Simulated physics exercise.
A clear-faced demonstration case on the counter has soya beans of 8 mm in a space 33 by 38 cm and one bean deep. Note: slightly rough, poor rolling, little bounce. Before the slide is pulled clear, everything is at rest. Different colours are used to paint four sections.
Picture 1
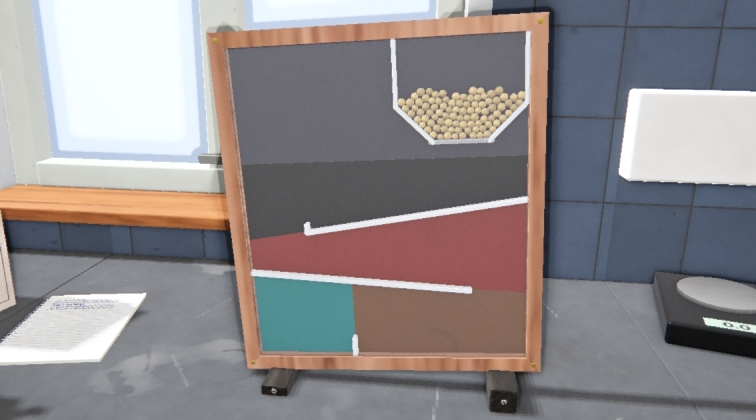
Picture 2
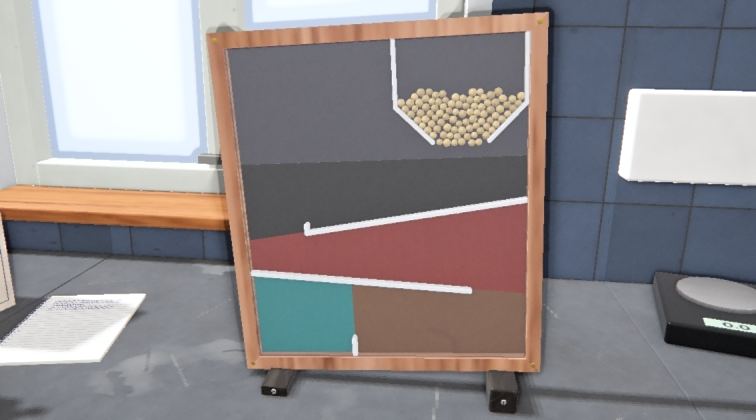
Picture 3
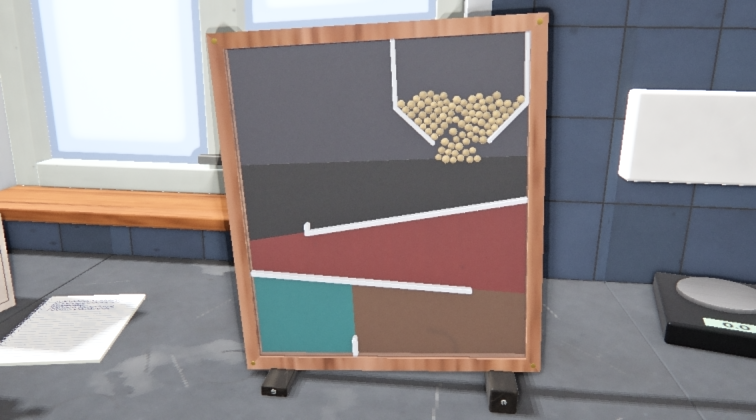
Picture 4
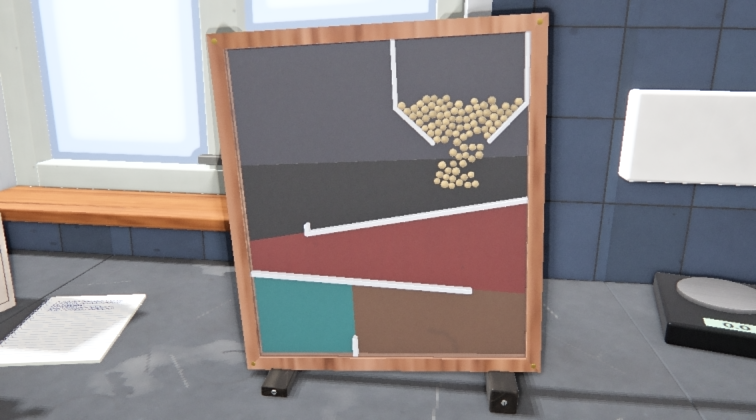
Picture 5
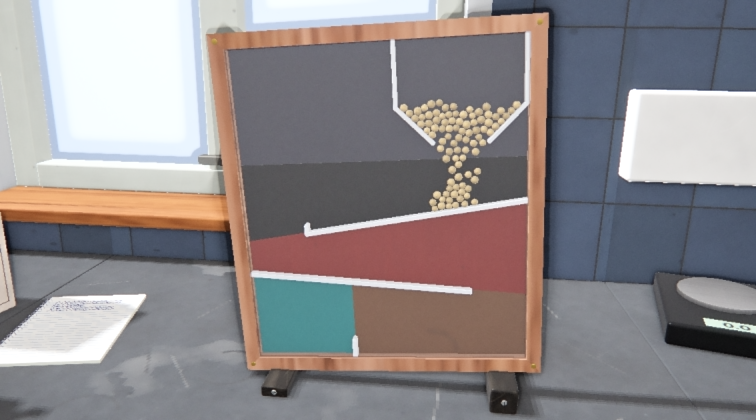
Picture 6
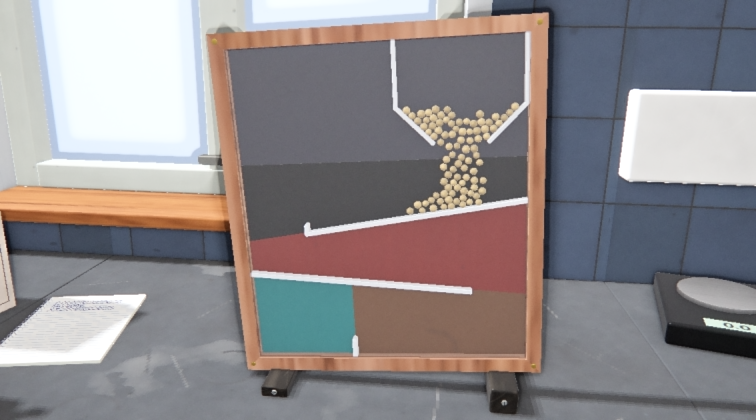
In a framed case on a counter, pale beans drop from a funnel and spread leftward along a sloping ledge.
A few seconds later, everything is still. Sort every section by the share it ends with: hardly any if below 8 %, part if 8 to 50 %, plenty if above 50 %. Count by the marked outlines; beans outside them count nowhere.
Red: Hardly any; turquoise: Hardly any; black: Plenty; brown: Hardly any.
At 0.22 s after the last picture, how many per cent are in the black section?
It comes to close to 100 percent.
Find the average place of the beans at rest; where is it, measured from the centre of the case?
Roughly 4 cm to the right and 1 cm up.
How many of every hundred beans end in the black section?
About 100 %.
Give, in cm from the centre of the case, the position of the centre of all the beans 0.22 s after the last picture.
Some 6 cm right and 1 cm above.
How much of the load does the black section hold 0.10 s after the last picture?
Around 80 percent of the load.
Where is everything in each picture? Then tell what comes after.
The first frame shows tilted 4° anticlockwise; about 90 beans; load centre (463, 111); red (407, 251), turquoise (305, 314), black (367, 192), brown (435, 320); slide (430, 142) to (492, 140).
The second frame shows load centre (462, 114); 5 out, leading bean (447, 143).
The third frame shows load centre (456, 120); 13 out, leading bean (453, 160).
The fourth frame shows load centre (456, 134); 25 out, leading bean (452, 186).
The fifth frame shows load centre (454, 143); 37 out, leading bean (435, 209).
The sixth frame shows load centre (452, 155); 48 out, leading bean (410, 211); wall ends (307, 226), (470, 291), (355, 339), (392, 38) to (433, 143), (490, 141) to (528, 30).
Then, 0.10 s later than the last picture, the beans' middle is 8 cm right of and 3 cm above the centre; black 80 %.
Then, 0.22 s later than the last picture, the beans' middle is 6 cm right of and 1 cm above the centre; black 100 %.
Then, 0.45 s later than the last picture, the beans' middle is 4 cm right of and 1 cm above the centre; black 100 %.
At rest 1.4 s after the last picture, red 0 %, turquoise 0 %, black 100 %, brown 0 %.
